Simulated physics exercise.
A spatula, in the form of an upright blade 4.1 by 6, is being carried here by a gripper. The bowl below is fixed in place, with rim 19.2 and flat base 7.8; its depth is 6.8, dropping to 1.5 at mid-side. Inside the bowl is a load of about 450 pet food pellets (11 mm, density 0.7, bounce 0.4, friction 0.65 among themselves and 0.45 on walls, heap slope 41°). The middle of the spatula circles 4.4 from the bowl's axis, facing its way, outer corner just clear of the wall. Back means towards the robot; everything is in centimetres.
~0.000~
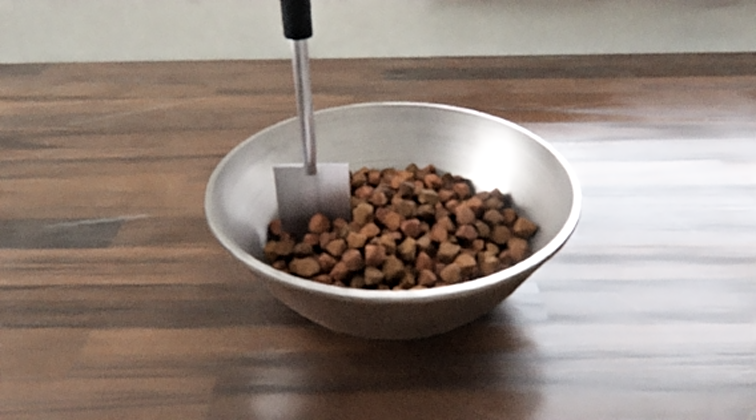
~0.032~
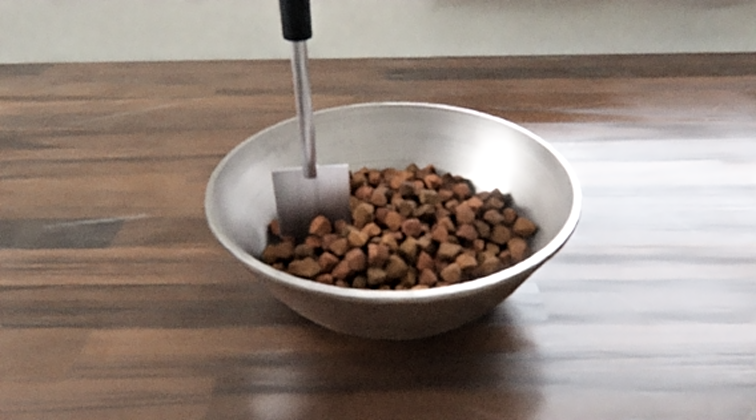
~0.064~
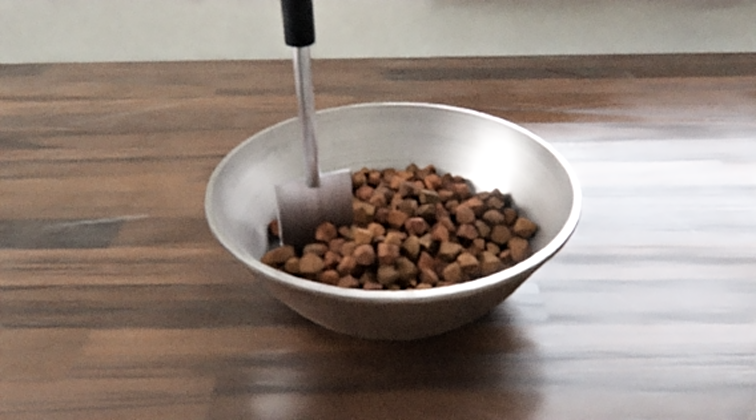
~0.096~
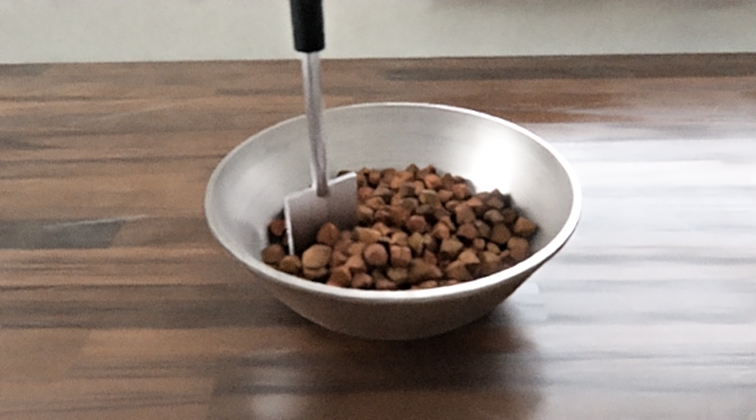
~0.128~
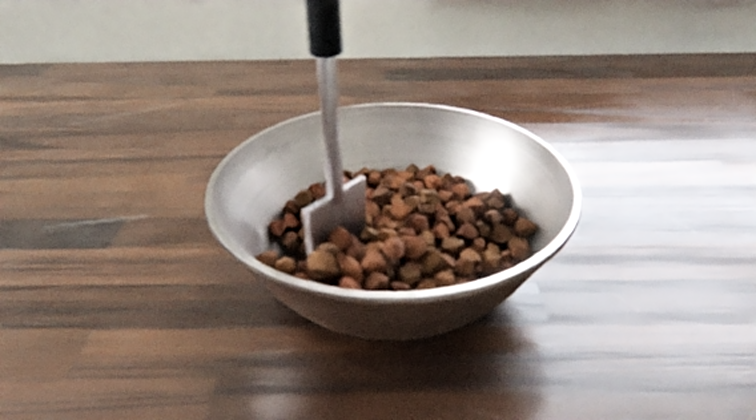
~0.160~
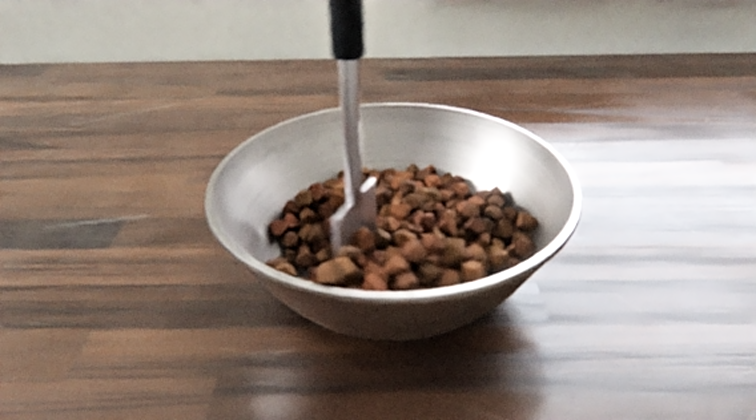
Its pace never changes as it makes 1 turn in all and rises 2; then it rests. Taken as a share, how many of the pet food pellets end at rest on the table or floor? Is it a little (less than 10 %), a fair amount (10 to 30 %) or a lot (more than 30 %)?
A little, less than 10 %.
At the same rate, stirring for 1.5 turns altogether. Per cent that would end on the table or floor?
About 10 per cent.
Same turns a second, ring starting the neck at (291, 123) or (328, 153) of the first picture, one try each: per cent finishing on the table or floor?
5 and 0 %.
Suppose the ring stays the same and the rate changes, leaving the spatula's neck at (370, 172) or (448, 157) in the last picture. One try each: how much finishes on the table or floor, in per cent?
Some 10 and 25 per cent.
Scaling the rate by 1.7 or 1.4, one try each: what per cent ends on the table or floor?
Some 15 and 10 per cent.
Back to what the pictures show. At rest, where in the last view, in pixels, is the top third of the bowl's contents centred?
Estimated centre: (336, 228).
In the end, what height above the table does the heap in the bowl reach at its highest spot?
7.0 cm, give or take.
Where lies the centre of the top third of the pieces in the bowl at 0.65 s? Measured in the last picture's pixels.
I'd put it close to (334, 174).
After 0.40 s, 180° round, highest piece 10 above the table; 447 in the bowl, 3 on the table or floor, 1 in flight or on the tool.
After 0.65 s, 294° round, highest piece 9 above the table; 439 in the bowl, 9 on the table or floor, 3 in flight or on the tool.
After 0.97 s, 0° round, highest piece 8 above the table; 437 in the bowl, 14 on the table or floor.
After 1.67 s, 0° round, highest piece 8 above the table; 437 in the bowl, 14 on the table or floor.
At rest, 437 in the bowl, 14 on the table or floor. That is 3 % on the table or floor.
